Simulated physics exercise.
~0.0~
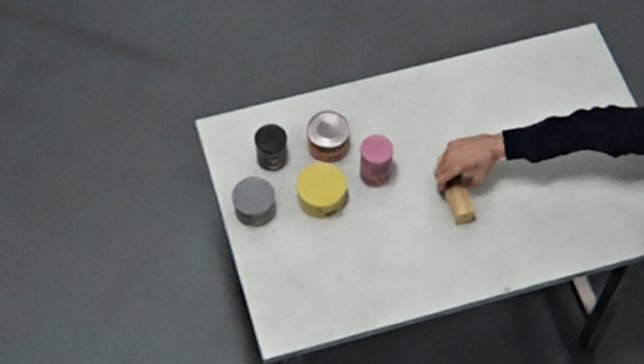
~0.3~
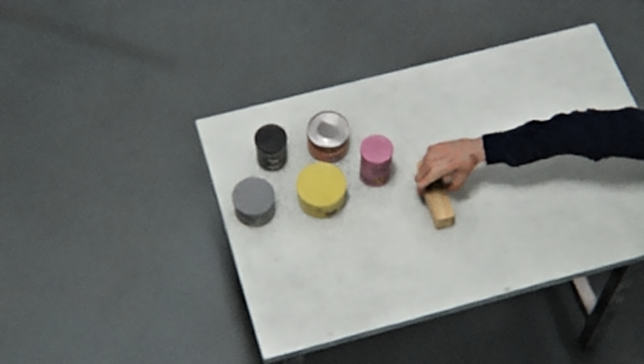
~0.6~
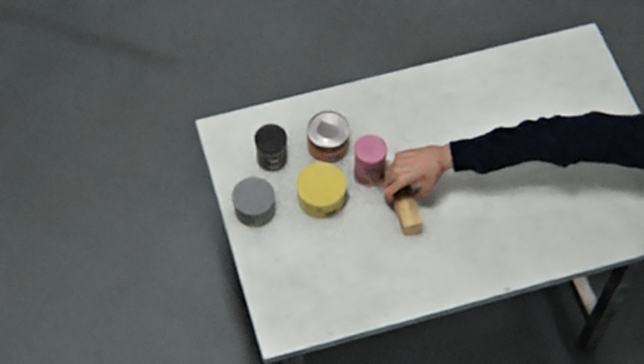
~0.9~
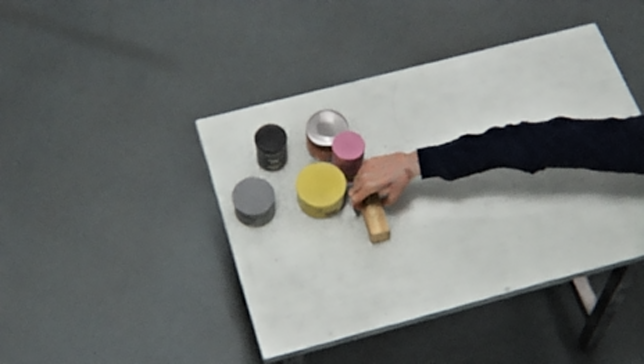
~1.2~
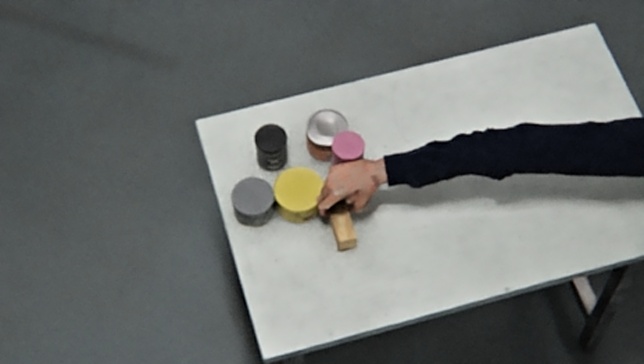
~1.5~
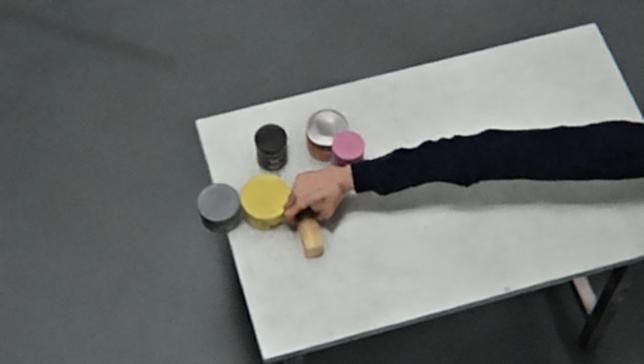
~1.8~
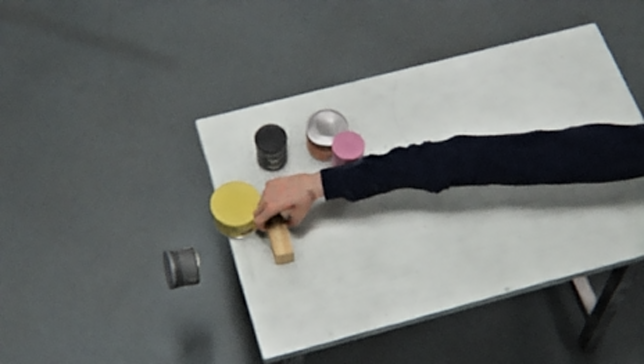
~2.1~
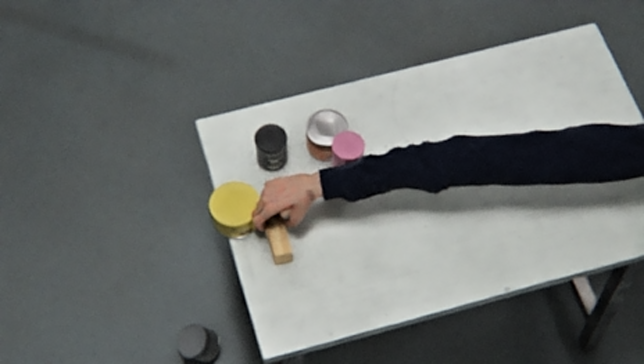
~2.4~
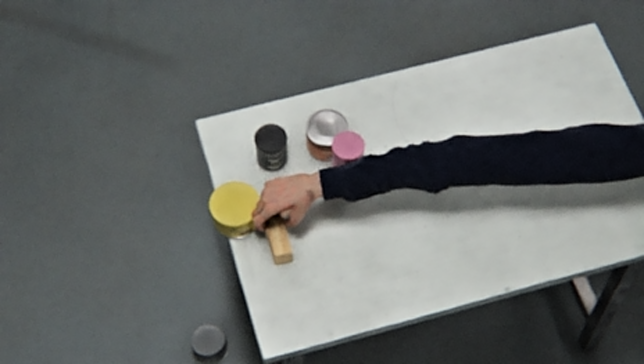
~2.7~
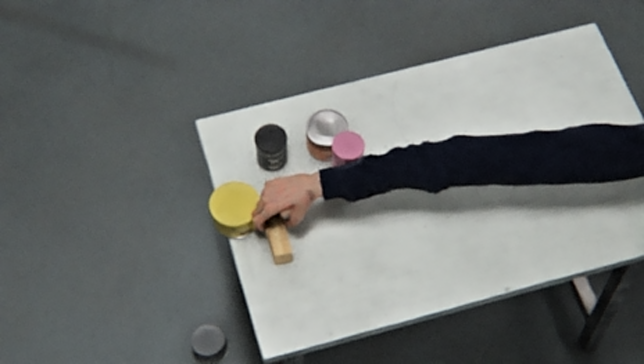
To begin with, a hand in a dark sleeve holds a small wooden block on a white table, to the right of five round containers, black, orange with a silvery lid, pink, yellow and grey. The hand slides the block left, nudging the pink tin a little way toward the orange tub. Continuing left, it pushes the yellow tub along, and the grey tub is driven out to the left edge. The grey tub tips off and drops to the floor. The hand stops, leaving the yellow tub at the edge, the pink tin upright, and the black and orange containers in place.
